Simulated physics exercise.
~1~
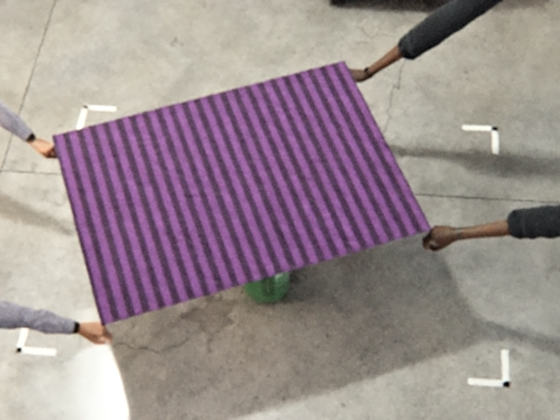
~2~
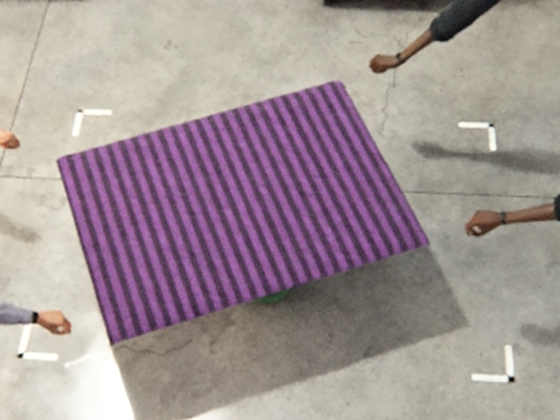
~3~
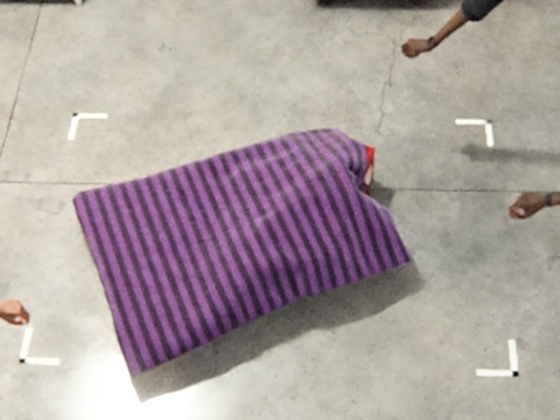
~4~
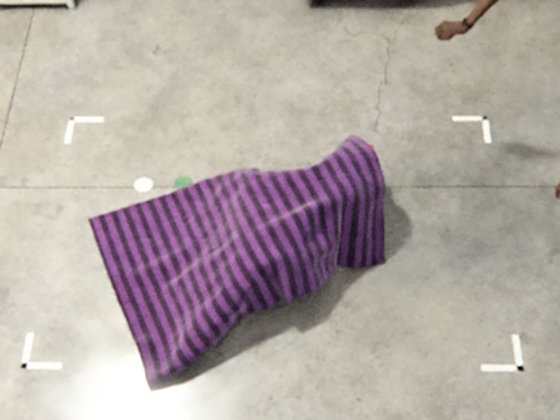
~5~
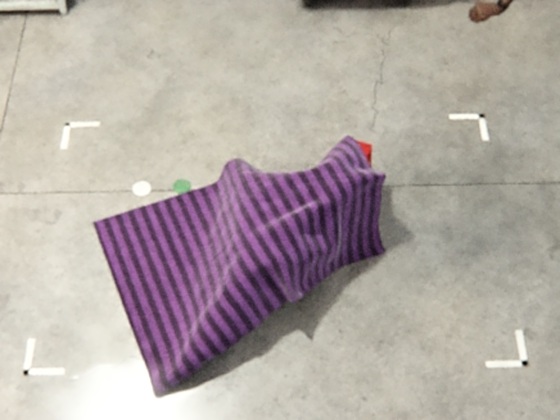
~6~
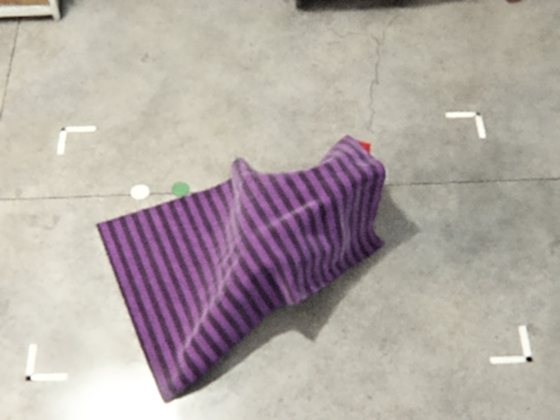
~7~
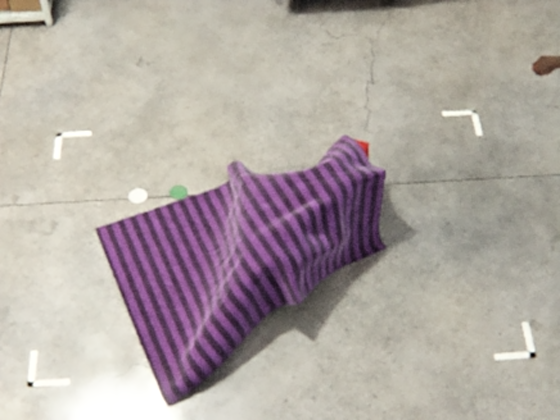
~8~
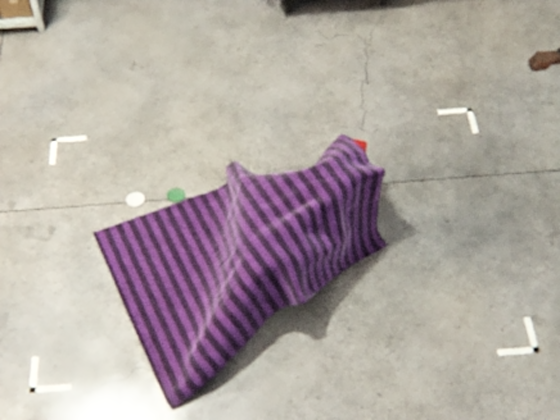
The video shows hands holding a purple striped blanket level above a concrete floor and letting go. It drops and crumples over standing objects, leaving a green disc and a white one uncovered at its upper left, while a bit of red peeks out at its upper right.
